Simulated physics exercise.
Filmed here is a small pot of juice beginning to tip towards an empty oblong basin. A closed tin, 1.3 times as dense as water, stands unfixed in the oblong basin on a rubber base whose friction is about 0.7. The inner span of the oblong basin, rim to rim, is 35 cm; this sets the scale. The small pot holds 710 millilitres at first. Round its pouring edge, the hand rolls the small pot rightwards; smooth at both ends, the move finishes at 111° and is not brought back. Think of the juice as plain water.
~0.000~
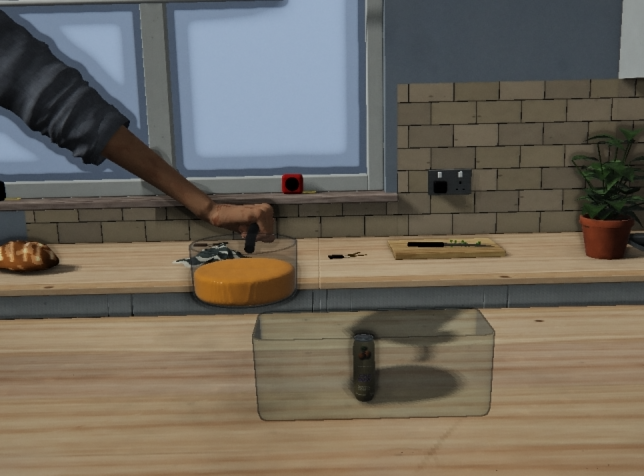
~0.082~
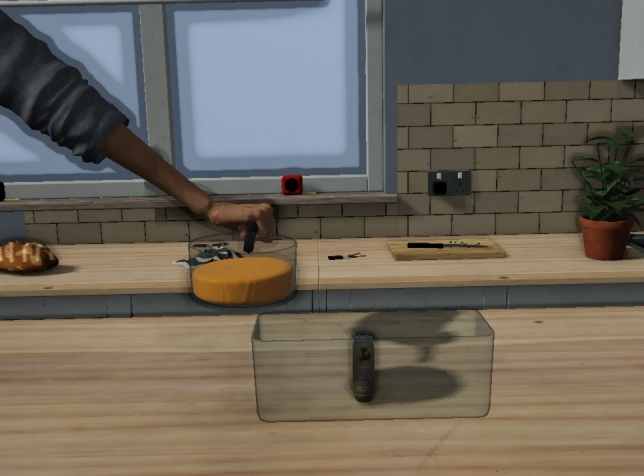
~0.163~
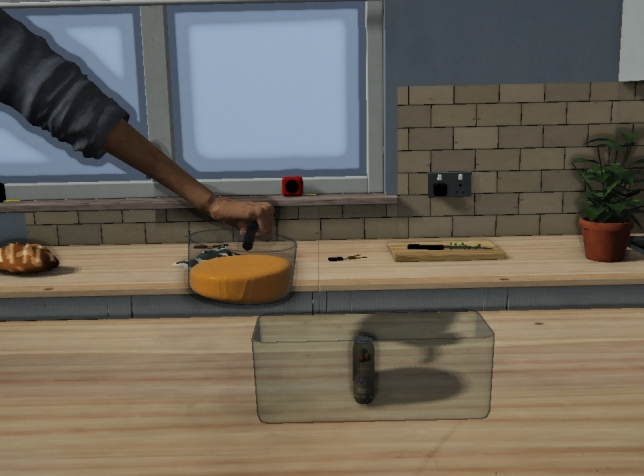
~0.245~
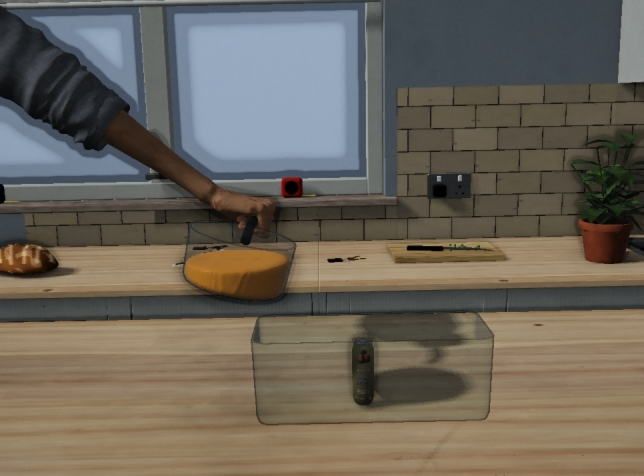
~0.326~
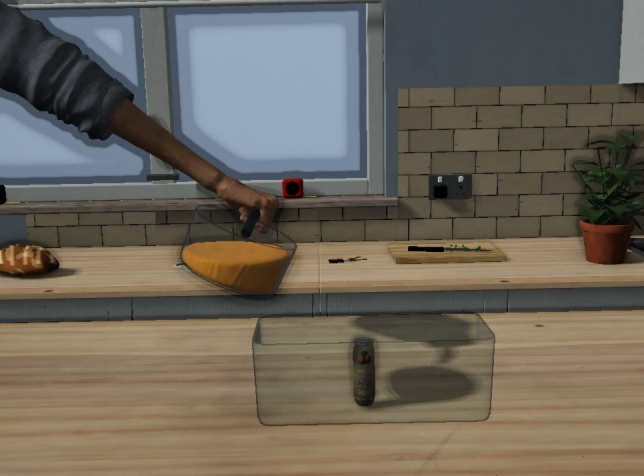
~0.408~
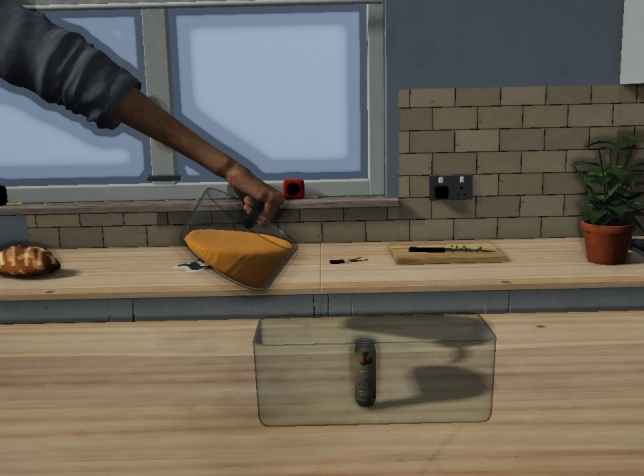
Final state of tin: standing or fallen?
Standing.
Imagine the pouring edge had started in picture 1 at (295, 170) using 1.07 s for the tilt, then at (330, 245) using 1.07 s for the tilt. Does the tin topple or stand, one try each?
First it keeps standing; then it keeps standing.
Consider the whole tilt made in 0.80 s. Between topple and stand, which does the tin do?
Holds steady.
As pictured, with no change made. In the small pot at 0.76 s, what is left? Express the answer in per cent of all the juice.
About 38 per cent.
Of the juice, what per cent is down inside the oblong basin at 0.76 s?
14 %, give or take.
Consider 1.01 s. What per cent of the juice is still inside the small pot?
I reckon near 5 per cent still sits there.
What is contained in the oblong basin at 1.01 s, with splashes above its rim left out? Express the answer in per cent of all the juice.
My estimate is about 80 percent.
After 0.76 s the tilt is 89° and 39 per cent is still to pour; the tin stands where it began.
After 1.01 s the tilt is 110° and 5 per cent is still to pour; the tin stands where it began.
After 1.28 s the tilt is 111° and 0 per cent is still to pour; the tin stands where it began.
After 1.57 s the tilt is 111° and 0 per cent is still to pour; the tin stands where it began.
In the end the tin stands where it began.
